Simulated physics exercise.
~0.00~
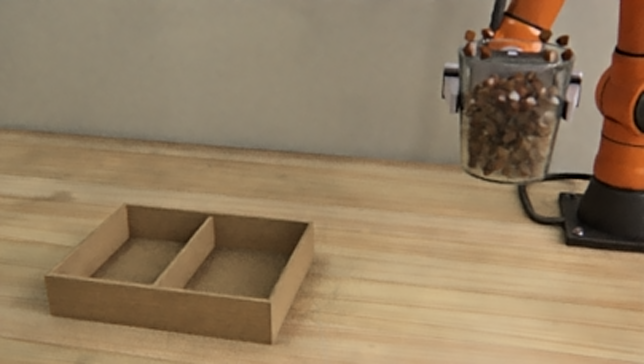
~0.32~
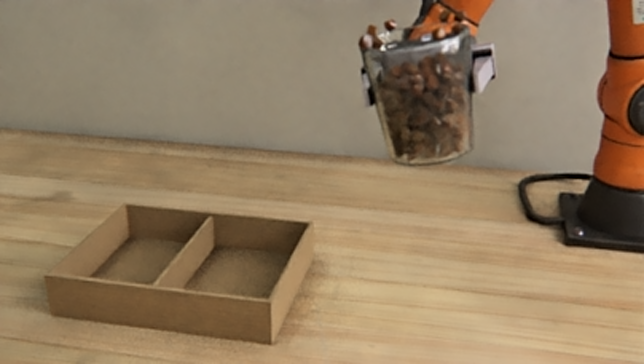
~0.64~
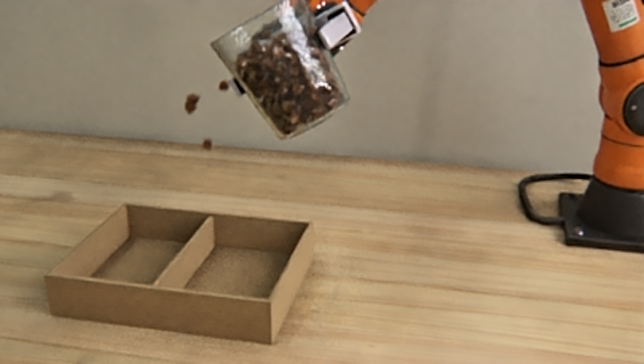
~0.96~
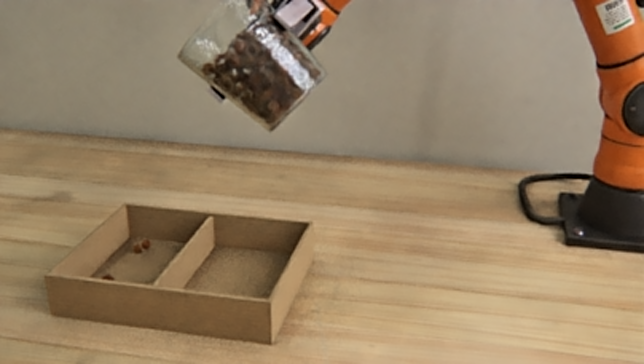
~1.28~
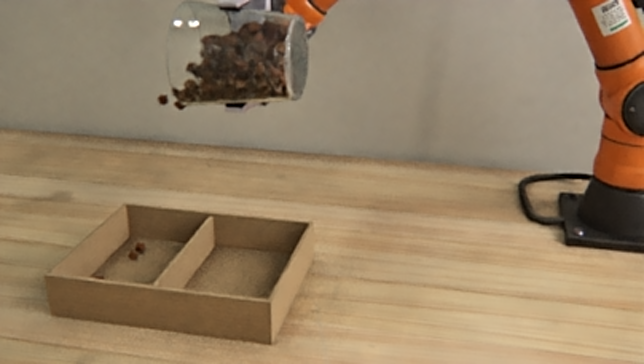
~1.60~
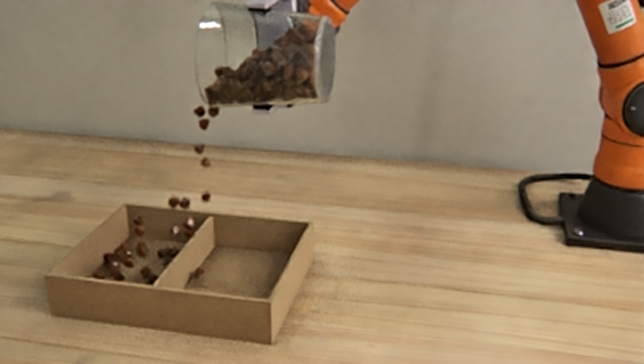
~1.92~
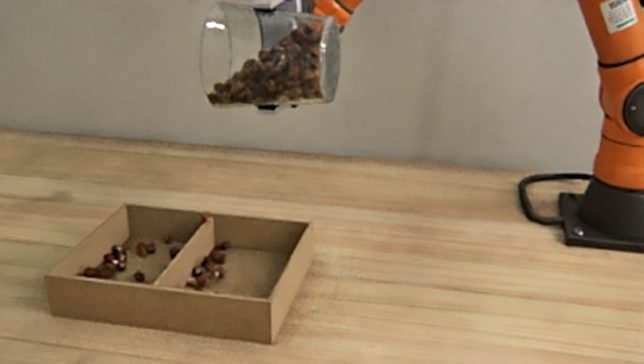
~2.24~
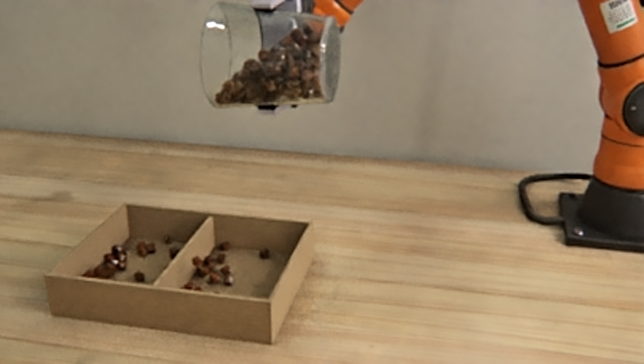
A robot arm tips a clear tumbler, spilling some brown pellets into both box compartments.
